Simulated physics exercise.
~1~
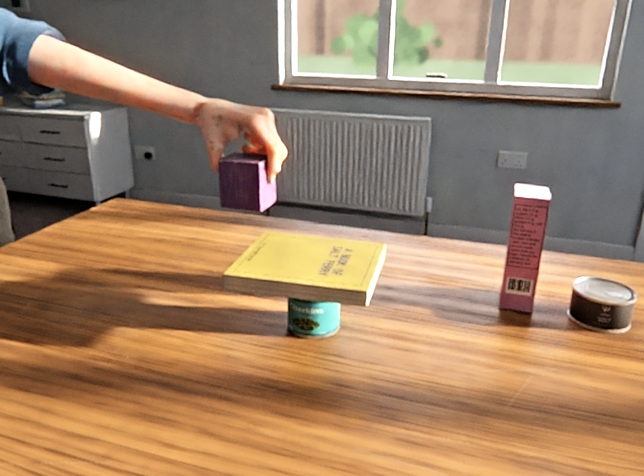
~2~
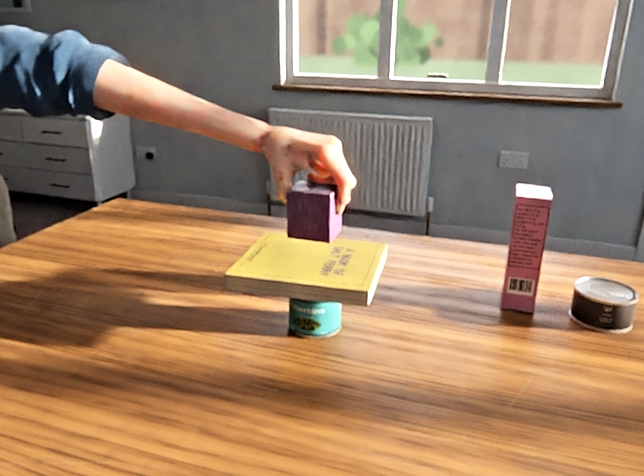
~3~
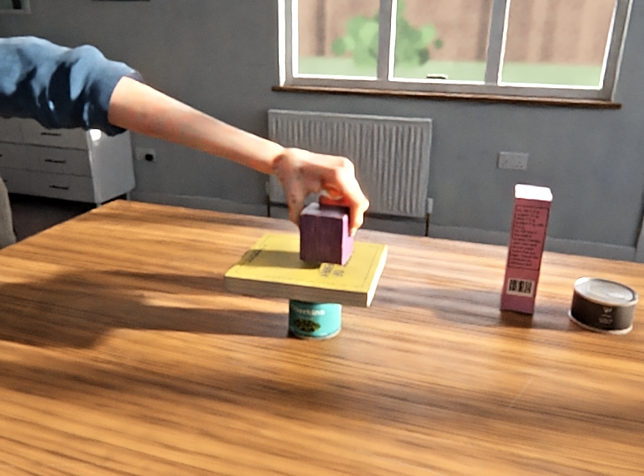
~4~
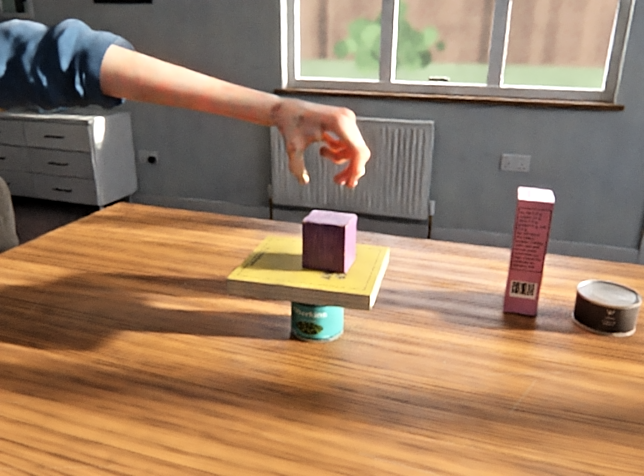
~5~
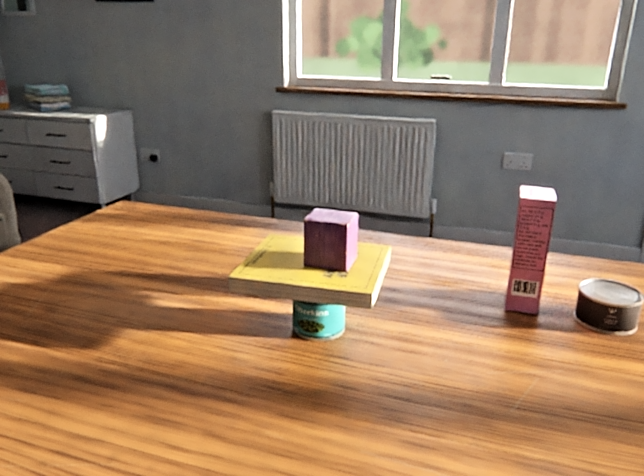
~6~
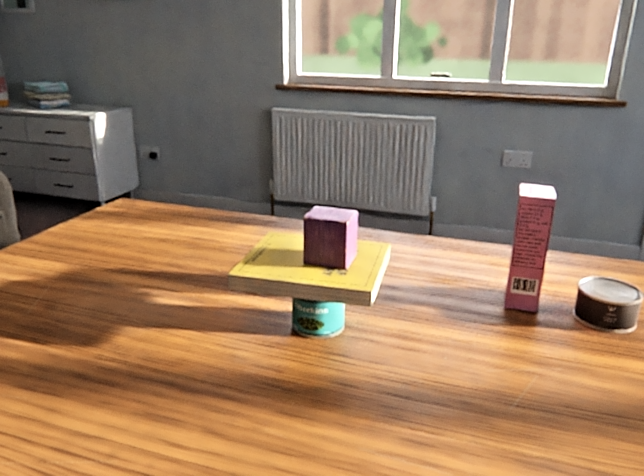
A hand on a bare arm in a blue sleeve reaches in from the left over a wooden table, seen from slightly above in a grey room with a radiator and a window behind. A yellow book lies balanced on a small turquoise pot near the middle, while a tall pink carton and a low black tub stand to the right. The hand carries a purple block rightward and lowers it upright onto the book. It lets go, draws back and leaves the view. The block, book and pot stay stacked and still.
